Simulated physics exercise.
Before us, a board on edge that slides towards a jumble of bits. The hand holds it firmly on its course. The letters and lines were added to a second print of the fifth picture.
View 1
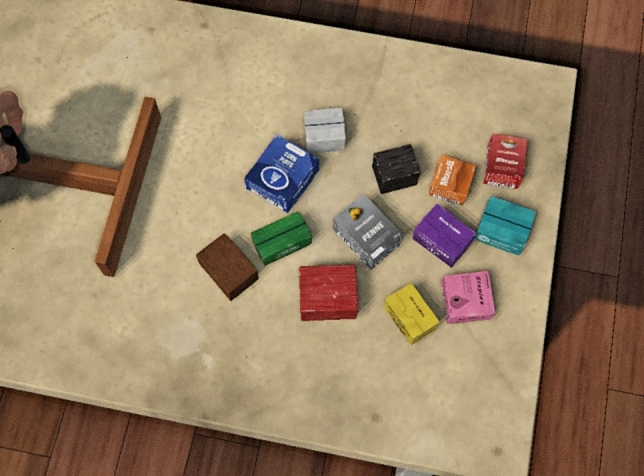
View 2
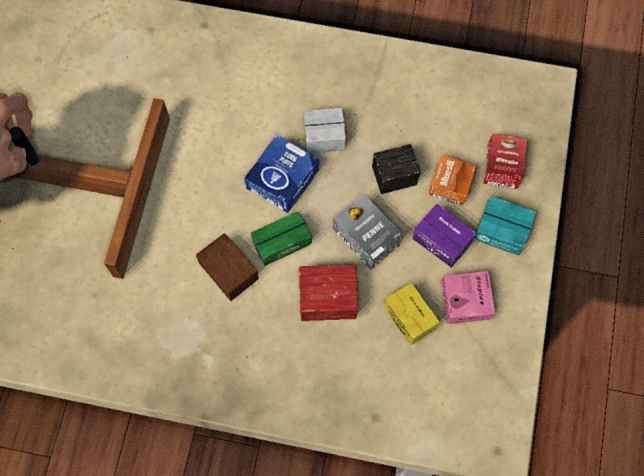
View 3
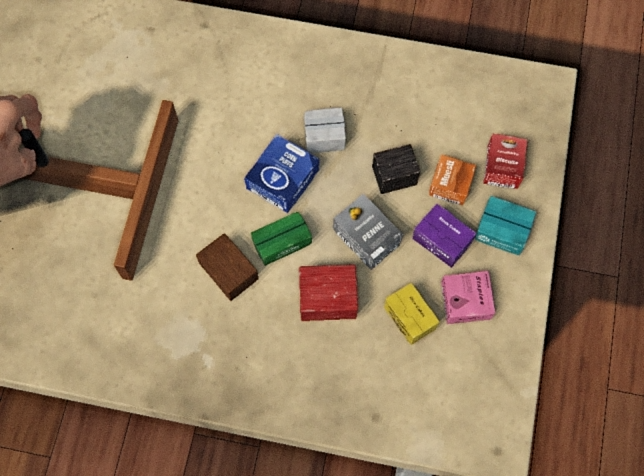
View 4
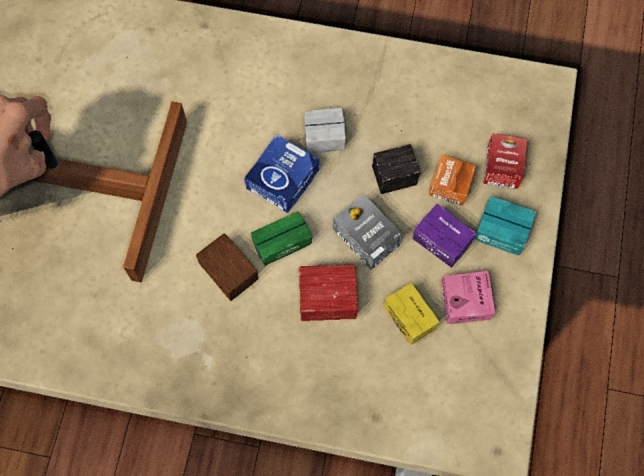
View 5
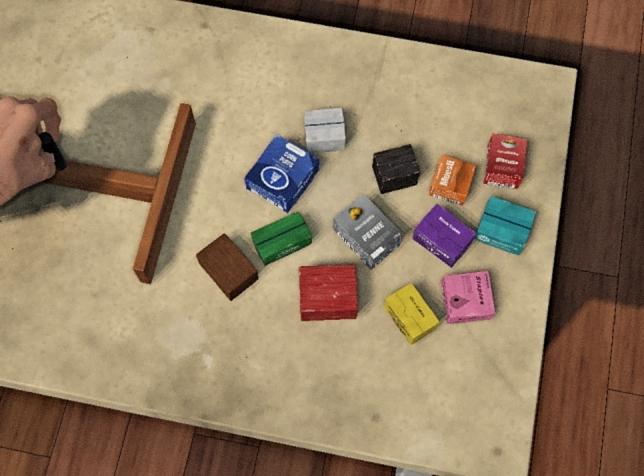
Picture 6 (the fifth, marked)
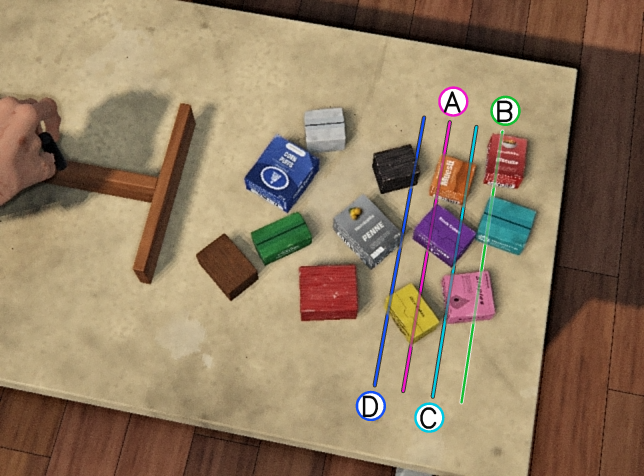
At the start, a hand at the left edge grips a wooden T-shaped pusher on a pale tabletop, with colourful boxes and packets scattered to its right. The hand then slides the upright board slowly rightward, narrowing the gap to the brown box, while the jumbled items stay still.
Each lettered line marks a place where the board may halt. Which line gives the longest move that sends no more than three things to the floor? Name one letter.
A is the last line within the limit.
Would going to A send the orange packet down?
By then, no.
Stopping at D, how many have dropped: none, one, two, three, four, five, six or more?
The count is none.
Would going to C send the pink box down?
By then, yes.
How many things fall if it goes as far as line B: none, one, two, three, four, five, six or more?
By then, six or more.
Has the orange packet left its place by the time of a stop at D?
By then, yes.
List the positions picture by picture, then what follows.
In the first frame, green box (282, 239); blue box (283, 174); orange packet (452, 181).
In the second frame, board (135, 179); pink box (467, 298).
In the third frame, board (144, 180); yellow packet (411, 314).
In the fourth frame, board (154, 182); grey packet (367, 232).
In the fifth frame, board (163, 184); red packet (505, 162); purple packet (444, 236); red block (328, 293).
On the marked copy, A at (428, 249); B at (483, 260); C at (456, 255); D at (401, 244).
With A. Early on, board (258, 202); red block (343, 296); brown block (283, 279).
Further on, board (353, 219); turquoise box (515, 233); red packet (513, 163).
At the end, board (426, 233); turquoise box over the edge; pink box (542, 305); one fallen.
As for the rest, B drops seven; C drops four; D is within the limit but short.
